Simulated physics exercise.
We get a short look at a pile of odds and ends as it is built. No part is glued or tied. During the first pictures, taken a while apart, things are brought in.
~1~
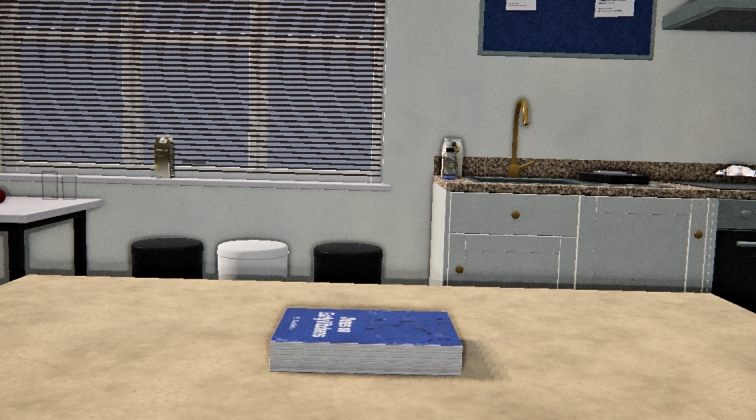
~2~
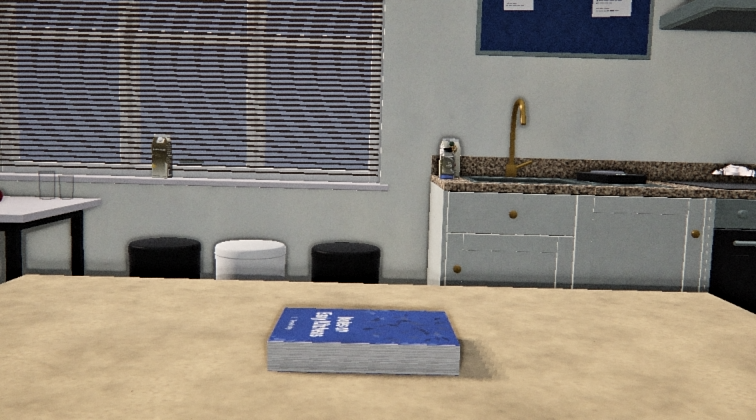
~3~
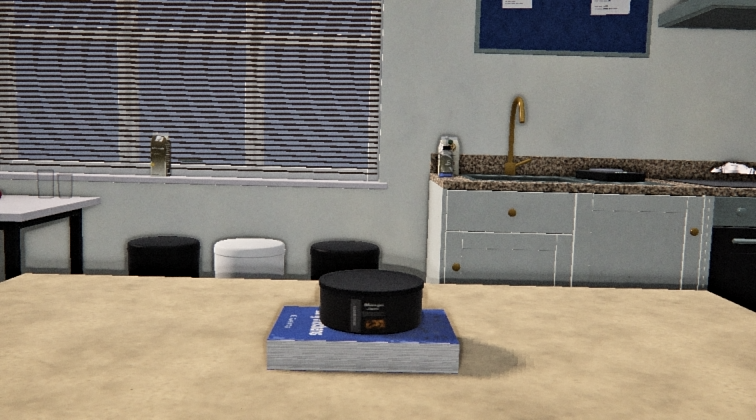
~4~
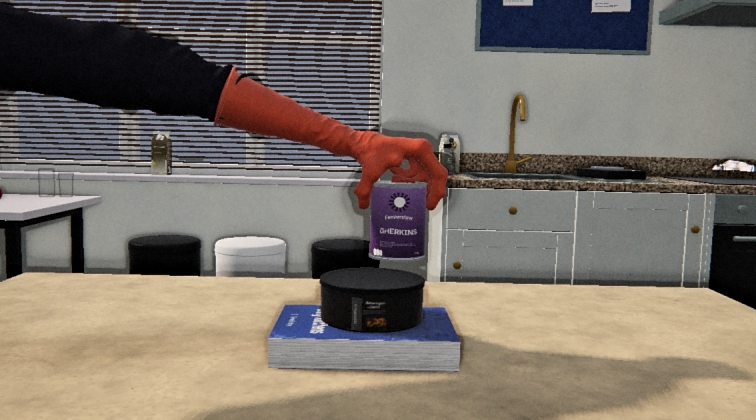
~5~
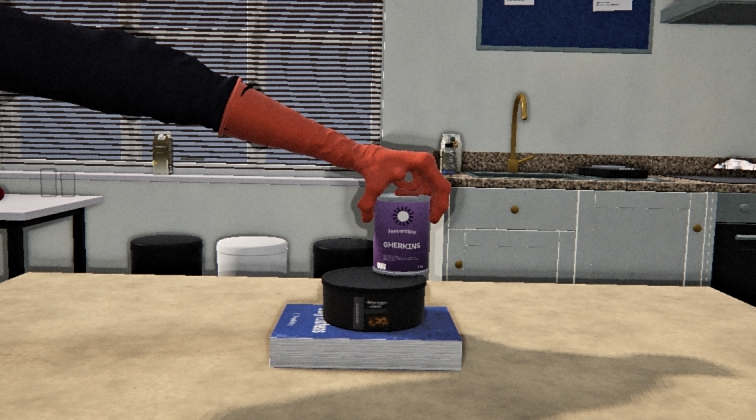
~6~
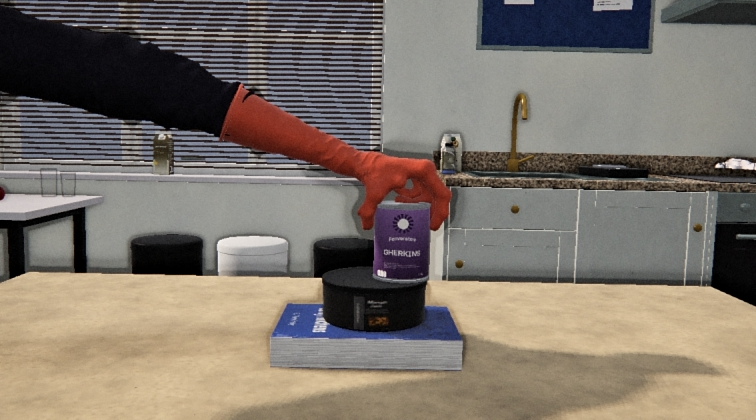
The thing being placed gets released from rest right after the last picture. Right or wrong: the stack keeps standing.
Right, it keeps standing.
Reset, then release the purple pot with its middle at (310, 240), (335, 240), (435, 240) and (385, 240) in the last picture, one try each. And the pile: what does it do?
The pile goes down on try one, does not fall on try two, goes down on try three and does not fall on try four.
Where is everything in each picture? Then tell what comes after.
In the first picture, the last thing is not in view yet; blue book (367, 339).
In the second picture, the last thing is not in view yet; blue book (364, 339).
In the third picture, the last thing is not in view yet; blue book (363, 337).
The fourth picture shows on its way; purple pot (398, 219); blue book (365, 335).
The fifth picture shows on its way; purple pot (401, 233); blue book (366, 334).
The sixth picture shows set down, still held; purple pot (402, 240); blue book (367, 334).
Then, 0.50 s after the last picture, nothing has stirred.
Then, 1.30 s after the last picture, purple pot resting near (402, 241).
At rest, all 3 in place. Seen from the same camera at the end, purple pot near (402, 241). The pile holds.
